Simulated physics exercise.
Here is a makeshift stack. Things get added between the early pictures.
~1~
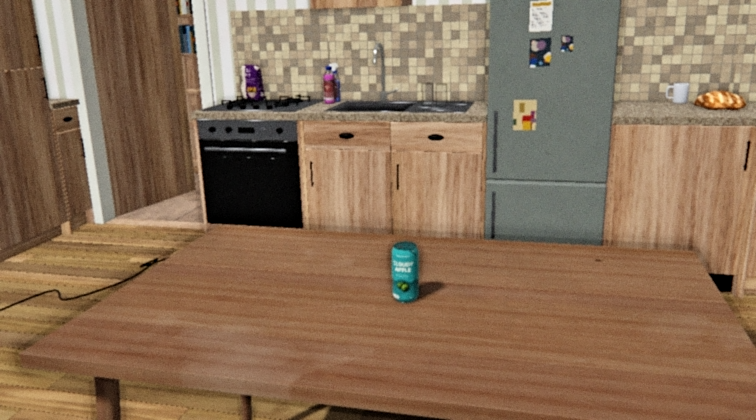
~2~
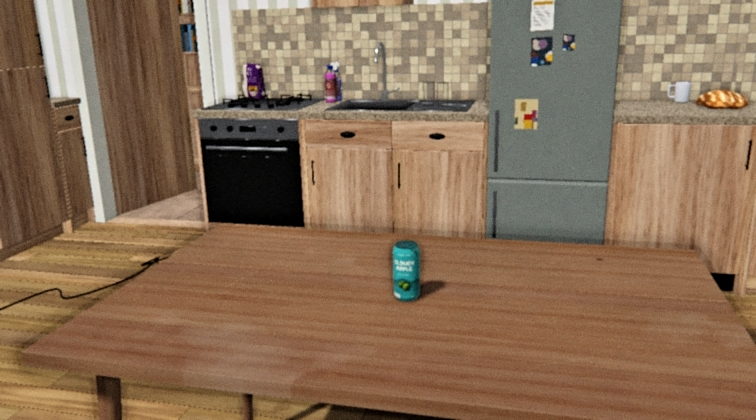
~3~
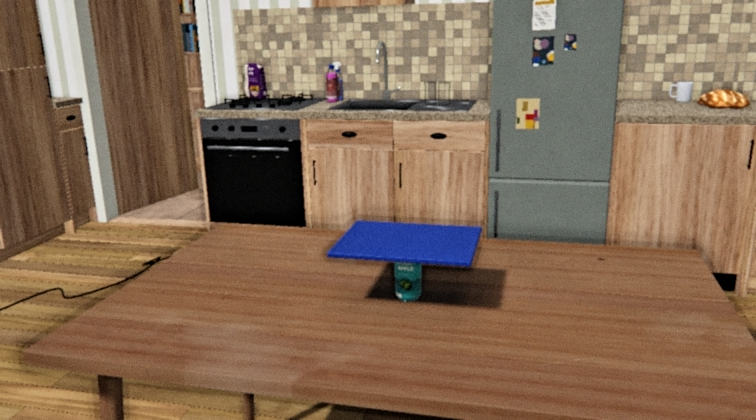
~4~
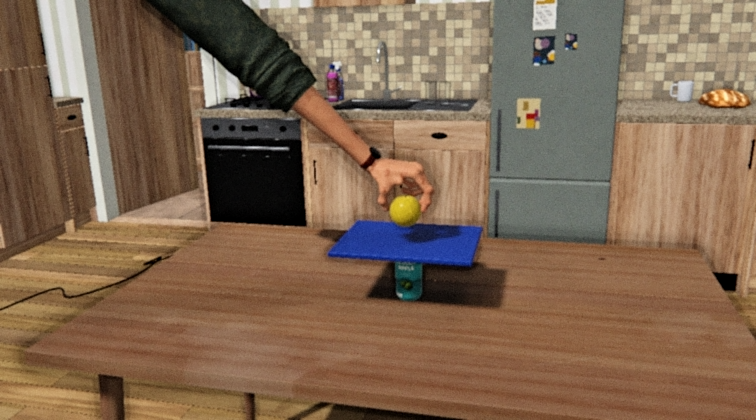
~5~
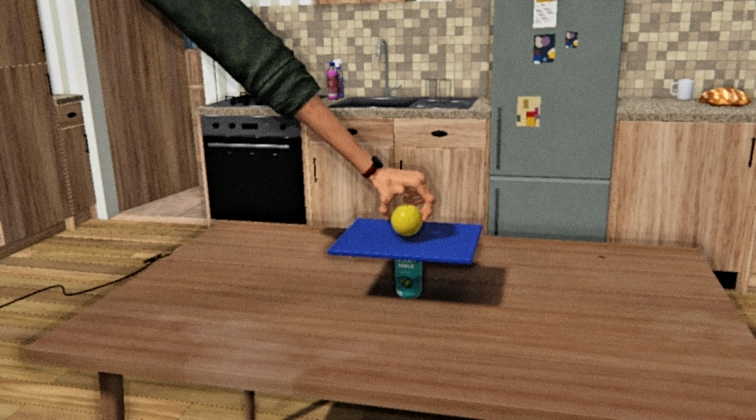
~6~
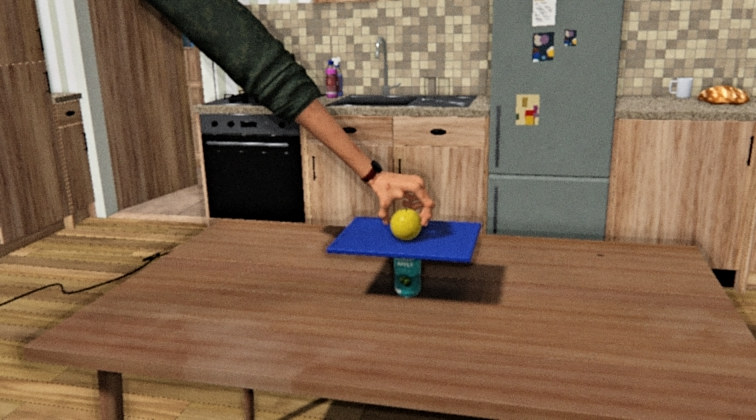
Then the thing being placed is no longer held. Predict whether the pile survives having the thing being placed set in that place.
Prediction: The pile survives intact.
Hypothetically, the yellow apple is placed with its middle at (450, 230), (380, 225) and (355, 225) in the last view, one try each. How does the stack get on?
Try 1: Topples; try 2: Stands; try 3: Topples.
Then, 0.30 s on from there, no change.
Then, 0.70 s on from there, yellow apple resting near (406, 225).
In the end, all 3 unmoved. At the end, from the last picture's camera, yellow apple near (406, 225). The stack holds.
